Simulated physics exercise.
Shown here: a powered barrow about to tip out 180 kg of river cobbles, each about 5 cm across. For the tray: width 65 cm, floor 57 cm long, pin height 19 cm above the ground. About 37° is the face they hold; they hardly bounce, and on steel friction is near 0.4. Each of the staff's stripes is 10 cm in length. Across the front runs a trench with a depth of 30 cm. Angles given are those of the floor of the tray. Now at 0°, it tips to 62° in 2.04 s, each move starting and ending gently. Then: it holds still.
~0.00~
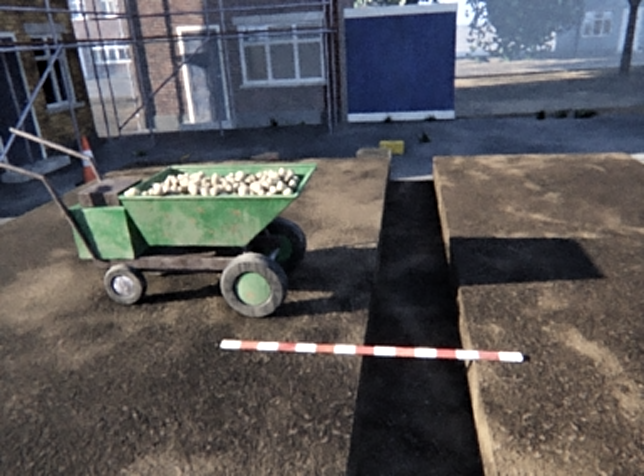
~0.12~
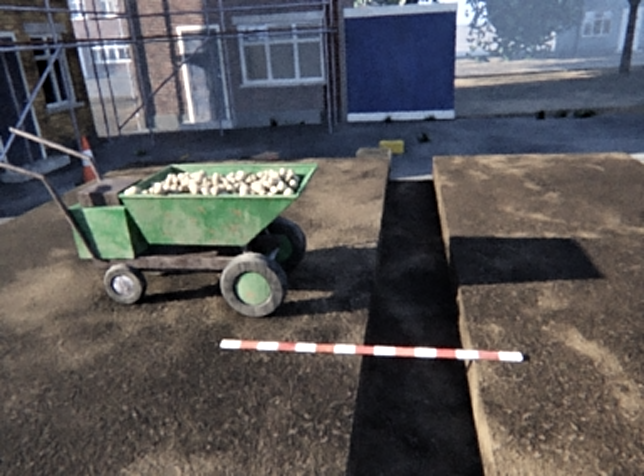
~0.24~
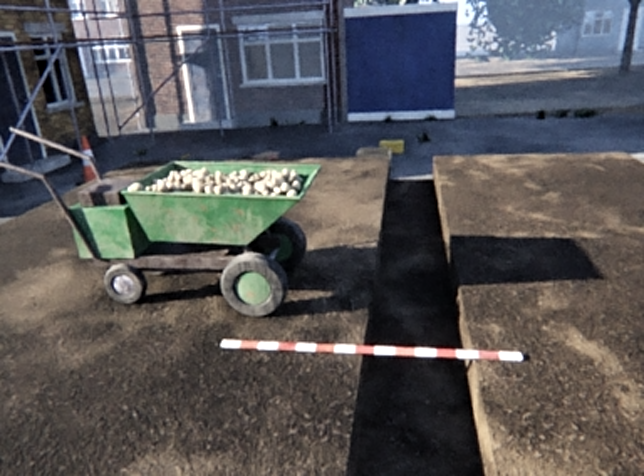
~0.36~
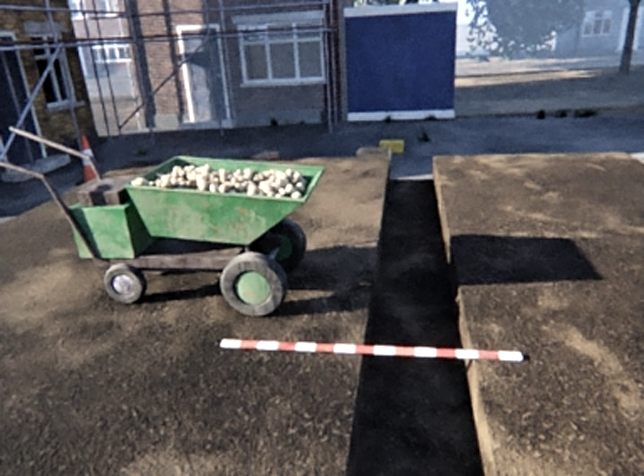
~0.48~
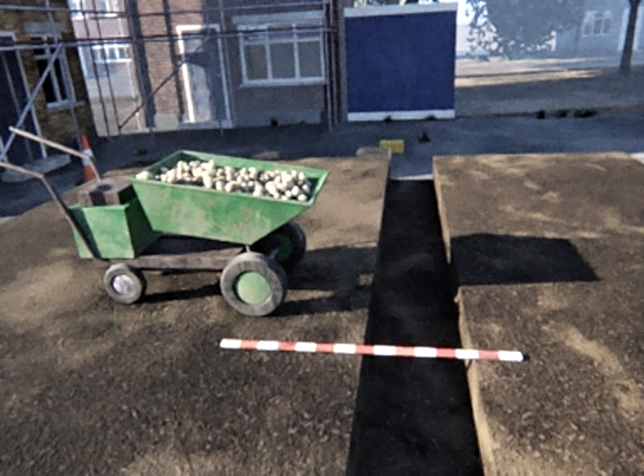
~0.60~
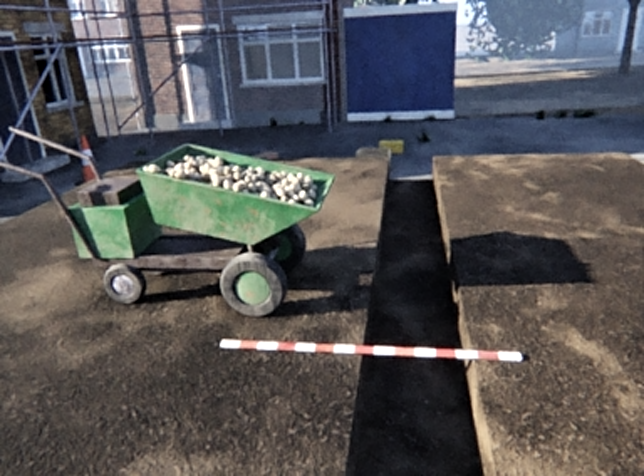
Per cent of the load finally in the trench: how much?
Approx. 100 %.
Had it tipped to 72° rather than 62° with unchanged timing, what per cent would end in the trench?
Expect roughly 100 per cent.
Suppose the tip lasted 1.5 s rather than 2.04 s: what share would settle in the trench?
Trench share: Approx. 100%.
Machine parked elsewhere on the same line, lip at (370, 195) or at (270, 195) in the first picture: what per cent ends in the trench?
First place roughly 60%, second roughly 85%.
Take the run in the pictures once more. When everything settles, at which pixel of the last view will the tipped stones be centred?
At about pixel (415, 325) in the last view.
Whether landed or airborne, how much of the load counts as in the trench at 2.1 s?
Around 50 per cent of it.
After 1.5 s the floor is at 52°; 99 % in the tray, 1 % in the trench; the foremost stones are at (375, 257).
After 2.1 s the floor is at 62°; 50 % in the tray, 50 % in the trench; the foremost stones are at (455, 333).
After 2.5 s the floor is at 62°; 23 % in the tray, 77 % in the trench; the foremost stones are at (460, 340).
After 4.4 s the floor is at 62°; 0 % in the tray, 100 % in the trench; the foremost stones are at (455, 325).
